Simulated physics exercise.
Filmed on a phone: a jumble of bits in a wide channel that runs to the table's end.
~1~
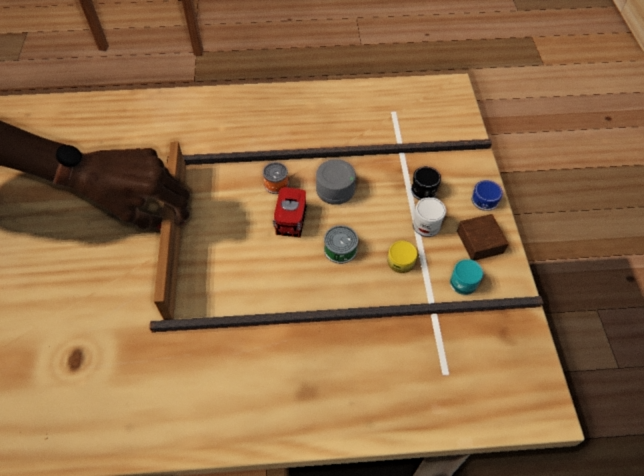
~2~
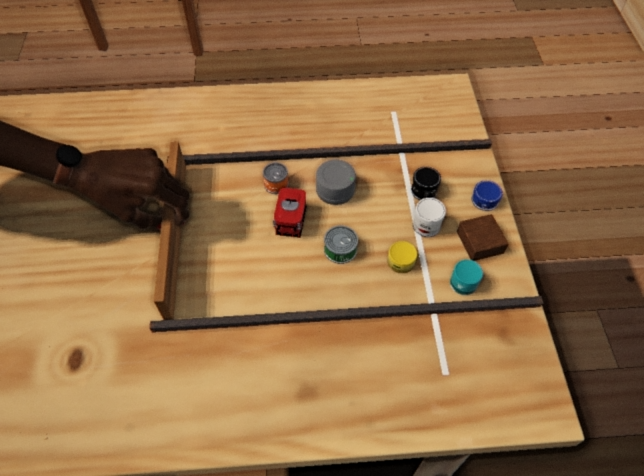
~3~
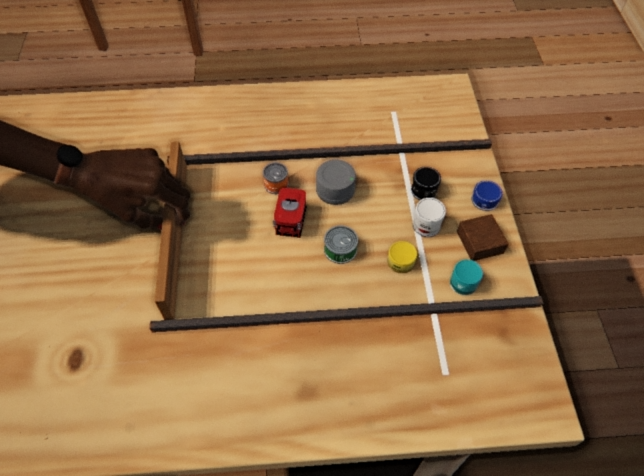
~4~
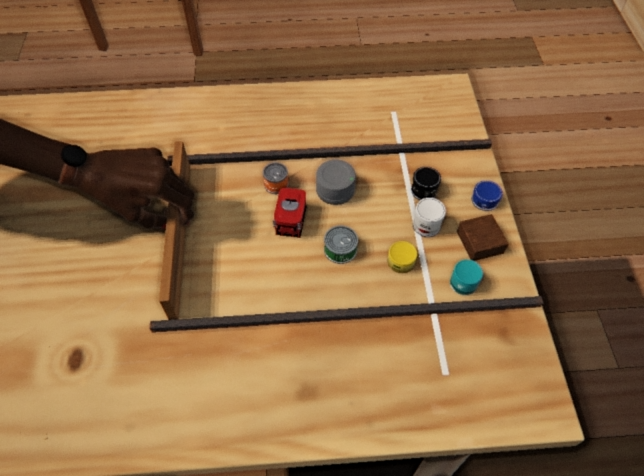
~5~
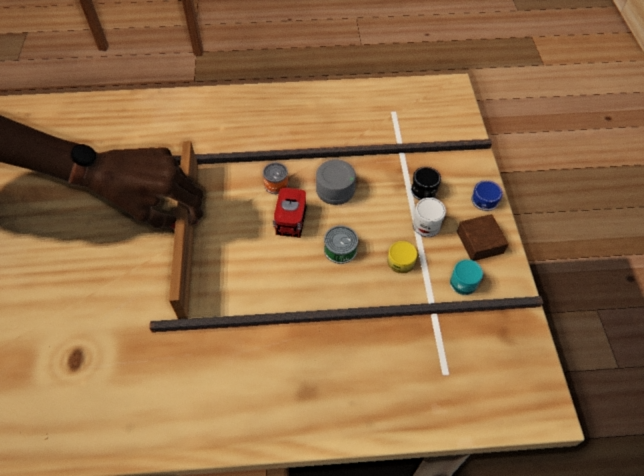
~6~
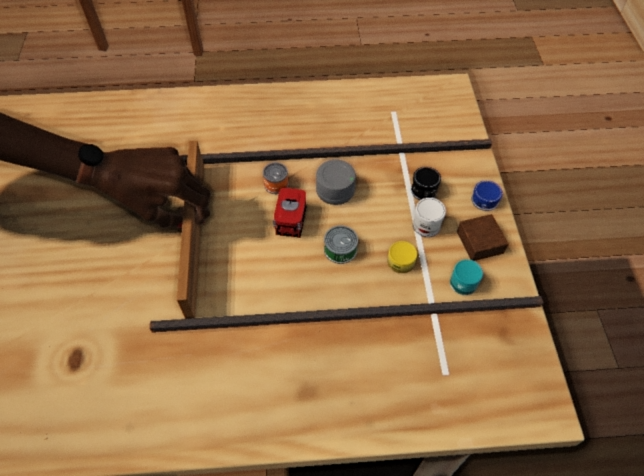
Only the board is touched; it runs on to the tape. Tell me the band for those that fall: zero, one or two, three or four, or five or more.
The number that fall off is zero.
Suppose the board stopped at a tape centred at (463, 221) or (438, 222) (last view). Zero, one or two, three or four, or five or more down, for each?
Taking them in turn, 1 or 2; not one.
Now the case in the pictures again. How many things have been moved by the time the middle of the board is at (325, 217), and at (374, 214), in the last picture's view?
4 and 6.
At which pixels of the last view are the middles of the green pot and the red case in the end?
About (436, 237), and the other about (427, 205).
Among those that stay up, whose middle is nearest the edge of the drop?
The blue pot ends nearest.
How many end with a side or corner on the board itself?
It touches 4.
A little later, none off yet; blue pot at rest near (487, 196); brown block at rest near (482, 237); turquoise tub at rest near (466, 278).
When it is over, the number that fall off is zero.
